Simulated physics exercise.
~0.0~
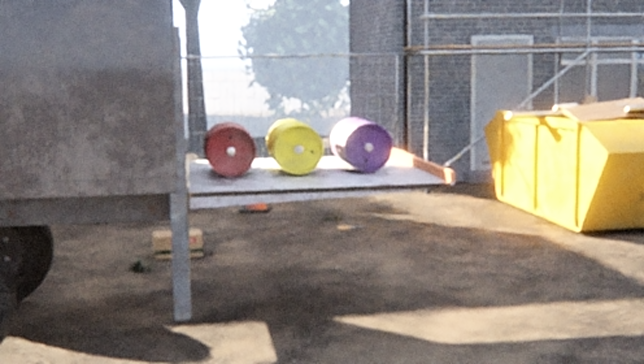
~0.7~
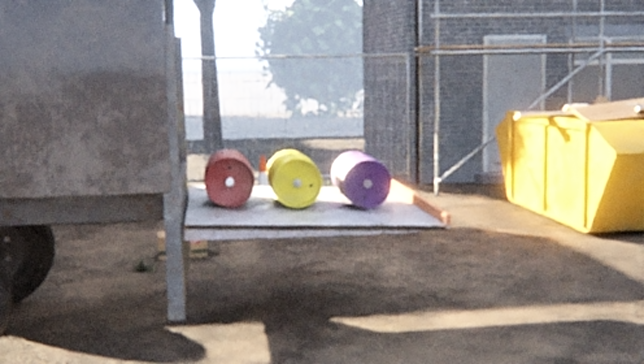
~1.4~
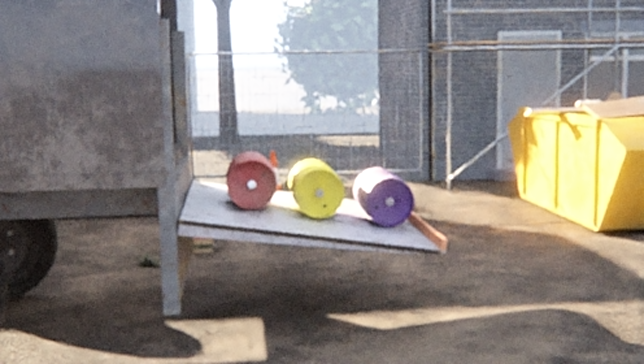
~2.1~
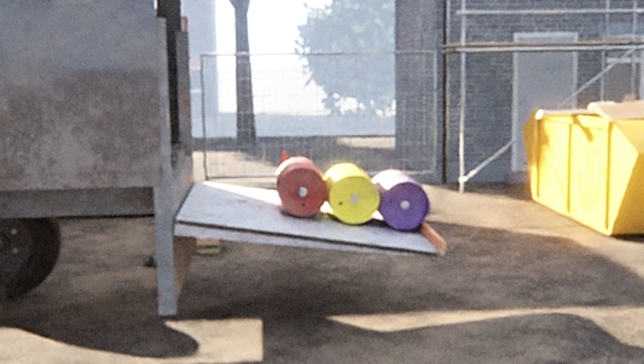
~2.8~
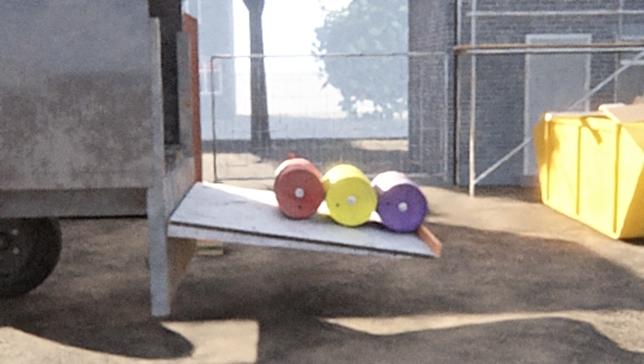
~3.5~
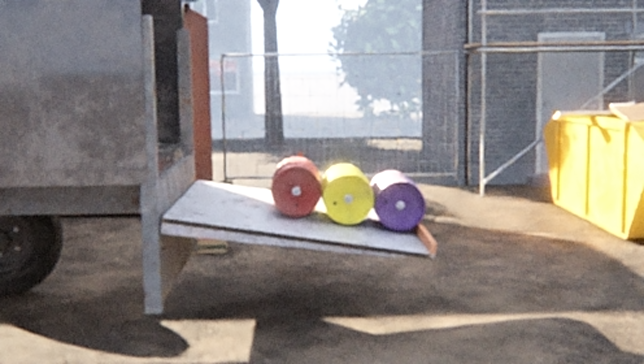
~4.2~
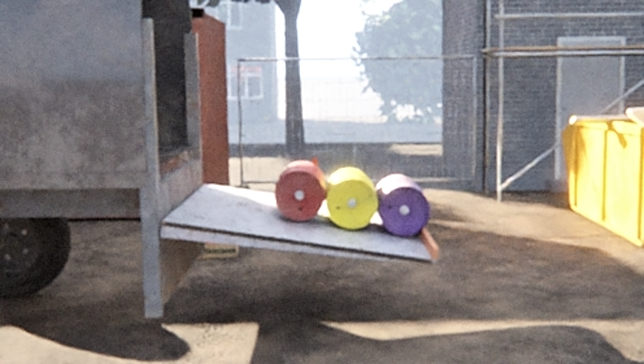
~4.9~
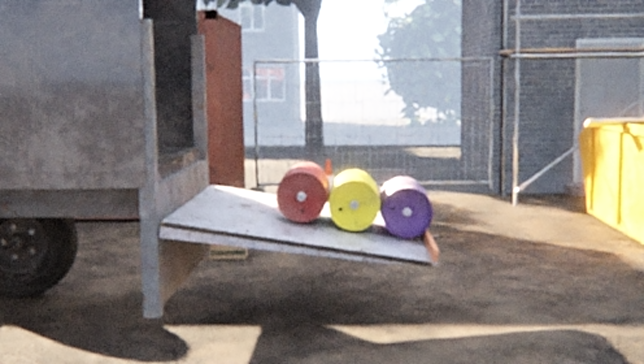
In a sunlit yard with a brick building, scaffolding and a mesh fence behind, the view is from the side of a grey truck, drifting slowly sideways. Three kegs, red, yellow and purple from left to right, lie spaced out on its raised tail-lift, ends facing us, with a yellow skip at right. The plate drops a little, then tips down toward its right edge. The kegs roll right, purple stopping against the small orange stop, with yellow and red closing up behind it. All three rest touching on the sloping plate, and none falls off.
